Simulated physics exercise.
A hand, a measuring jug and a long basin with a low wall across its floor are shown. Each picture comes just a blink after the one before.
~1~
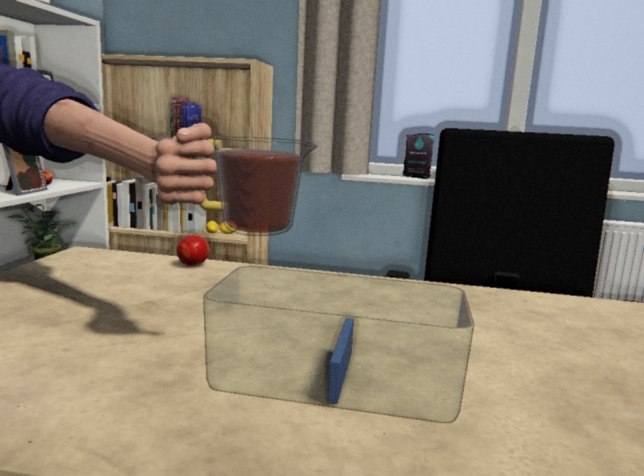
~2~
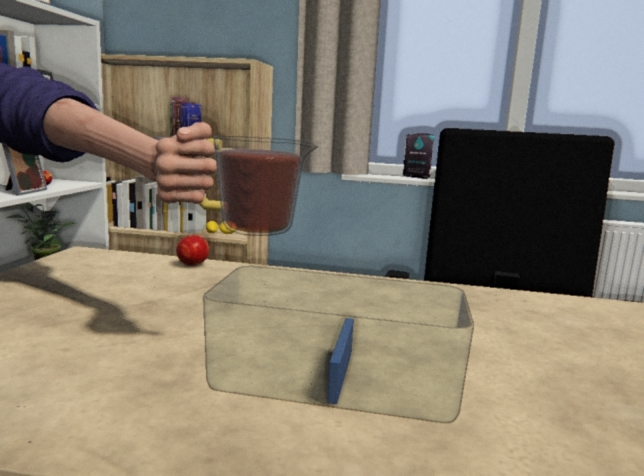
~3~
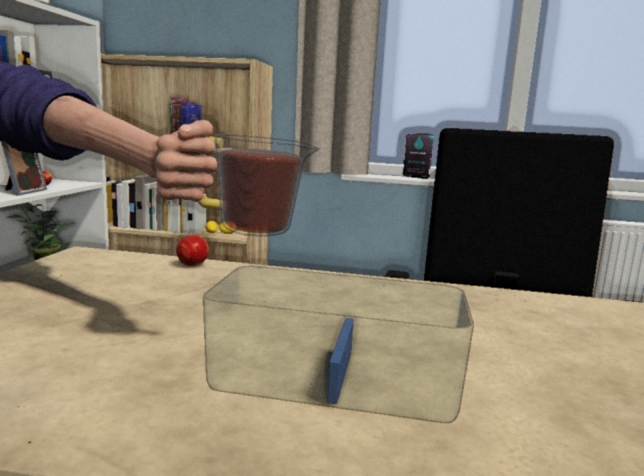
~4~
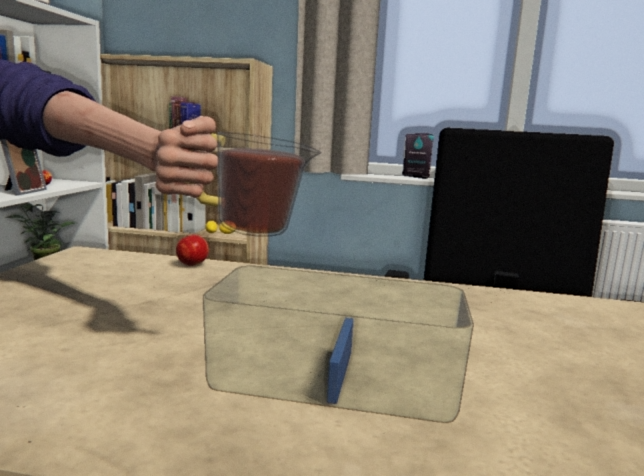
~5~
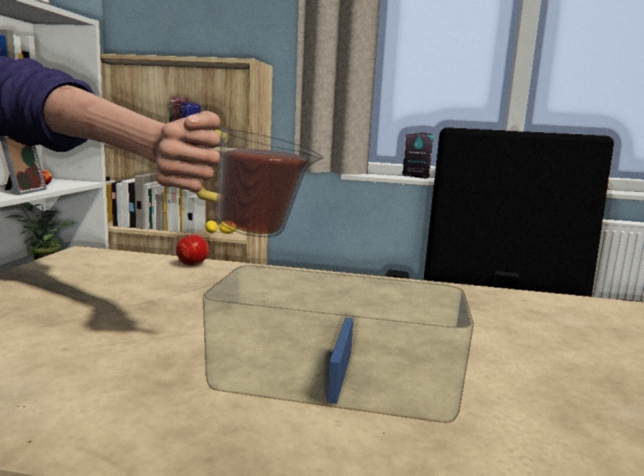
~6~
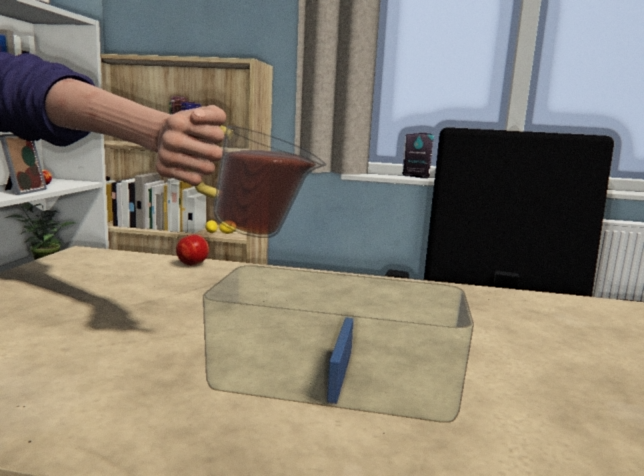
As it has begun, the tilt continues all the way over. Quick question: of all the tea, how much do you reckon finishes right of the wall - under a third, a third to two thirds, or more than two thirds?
I'd say a third to two thirds.
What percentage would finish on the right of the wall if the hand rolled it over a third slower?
Roughly 70 percent.
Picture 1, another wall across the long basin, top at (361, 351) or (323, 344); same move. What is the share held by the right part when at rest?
Roughly 30 % and then 85 %.
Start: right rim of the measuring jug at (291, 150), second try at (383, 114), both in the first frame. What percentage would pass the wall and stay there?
Roughly 15 % the first time and roughly 80 % the second.
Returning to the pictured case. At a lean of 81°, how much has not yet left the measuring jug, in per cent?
It still holds around 60 per cent there.
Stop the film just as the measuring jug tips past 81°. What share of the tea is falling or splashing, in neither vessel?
25 %.
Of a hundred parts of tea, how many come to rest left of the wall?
40 % or thereabouts.
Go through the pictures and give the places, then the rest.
Tilt 0°; pouring edge (318, 145); surface from (222, 151) to (304, 156); the long basin's rim runs from (222, 282) to (468, 308); the wall's top is at (343, 339), in the first picture.
Tilt 1°; pouring edge (318, 146); surface from (223, 151) to (303, 156), in the second picture.
Tilt 3°; pouring edge (320, 148); surface from (223, 151) to (304, 157), in the third picture.
Tilt 6°; pouring edge (321, 152); surface from (225, 150) to (306, 159), in the fourth picture.
Tilt 11°; pouring edge (324, 157); surface from (227, 151) to (310, 160), in the fifth picture.
Tilt 16°; pouring edge (326, 164); surface from (229, 153) to (316, 162), in the sixth picture.
A moment on, the tilt is 81° and 61 per cent is still to pour, 0 is left of the wall and 15 right of it.
Next, the tilt is 113° and 7 per cent is still to pour, 27 is left of the wall and 57 right of it.
Then the tilt is 115° and 0 per cent is still to pour, 42 is left of the wall and 57 right of it.
Later the tilt is 115° and 0 per cent is still to pour, 41 is left of the wall and 58 right of it.
In the end 41 per cent lies left of the wall, 58 right of it and 1 outside.
